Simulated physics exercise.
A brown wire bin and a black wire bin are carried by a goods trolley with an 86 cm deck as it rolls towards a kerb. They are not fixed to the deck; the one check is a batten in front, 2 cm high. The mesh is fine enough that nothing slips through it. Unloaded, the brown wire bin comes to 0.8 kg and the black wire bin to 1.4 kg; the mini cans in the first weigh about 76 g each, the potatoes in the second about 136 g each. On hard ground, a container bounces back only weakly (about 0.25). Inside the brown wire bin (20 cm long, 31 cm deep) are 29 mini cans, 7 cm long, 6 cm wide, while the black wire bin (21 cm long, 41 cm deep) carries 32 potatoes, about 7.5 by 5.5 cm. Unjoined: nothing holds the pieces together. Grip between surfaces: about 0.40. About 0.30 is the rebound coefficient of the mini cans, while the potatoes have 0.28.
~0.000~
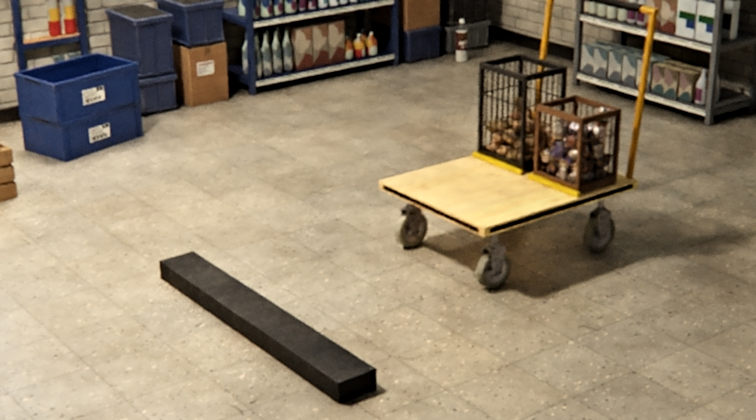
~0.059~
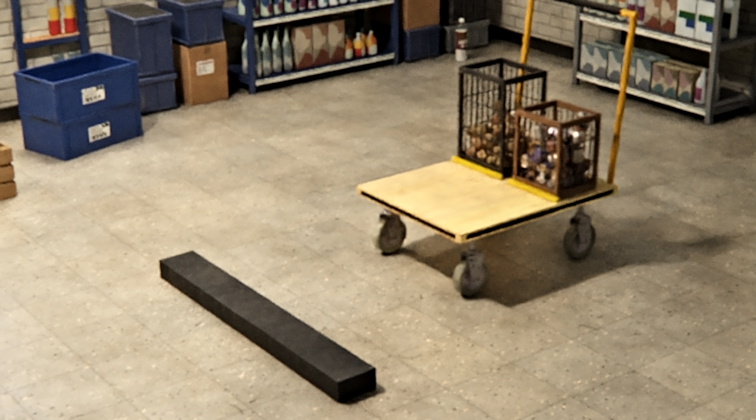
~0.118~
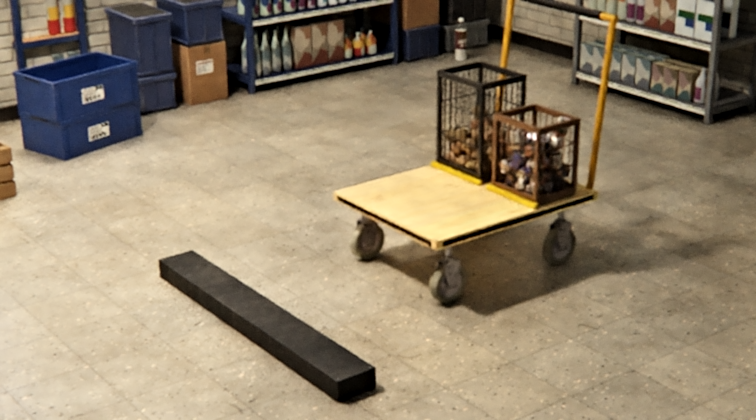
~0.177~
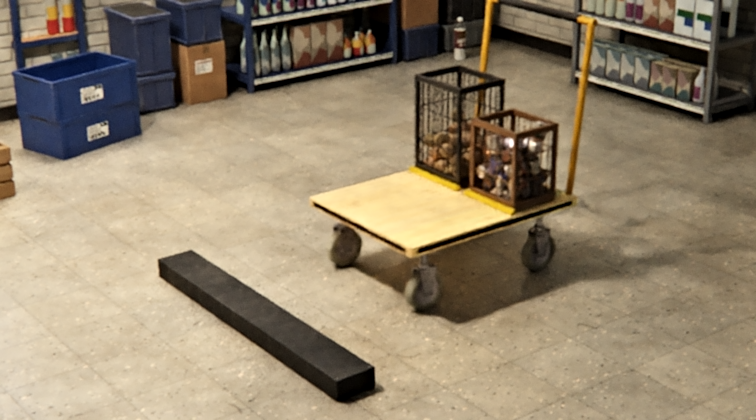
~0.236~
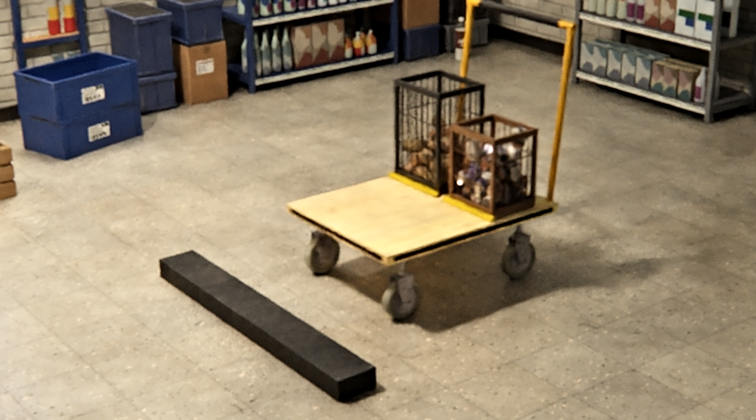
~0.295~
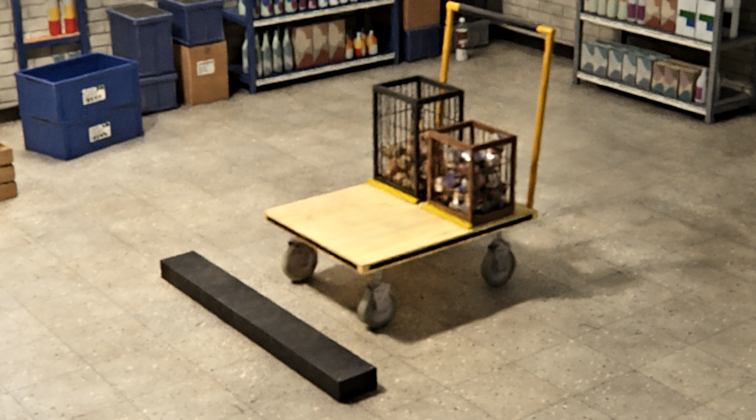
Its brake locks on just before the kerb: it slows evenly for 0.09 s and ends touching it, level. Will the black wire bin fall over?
When things settle, the black wire bin is still standing.
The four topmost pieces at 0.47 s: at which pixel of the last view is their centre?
They are centred near pixel (415, 154).
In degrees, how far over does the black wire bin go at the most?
20 degrees.
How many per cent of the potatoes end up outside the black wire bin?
I'd say close to 0 per cent, give or take.
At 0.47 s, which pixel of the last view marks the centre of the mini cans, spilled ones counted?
Roughly at (423, 187).
After 0.35 s, it starts to lose speed.
After 0.47 s, the brown wire bin leans 17° with 0 of 29 out and the black wire bin leans 12° with 0 of 32 out.
After 0.65 s, the brown wire bin leans 44° with 0 of 29 out and the black wire bin leans 16° with 0 of 32 out.
After 0.95 s, the brown wire bin is down with 0 of 29 out and the black wire bin is upright with 0 of 32 out.
Outcome (at 1.25 s), the brown wire bin is down with 4 of 29 out and the black wire bin is upright with 0 of 32 out. Greatest lean of the black wire bin, 19°.
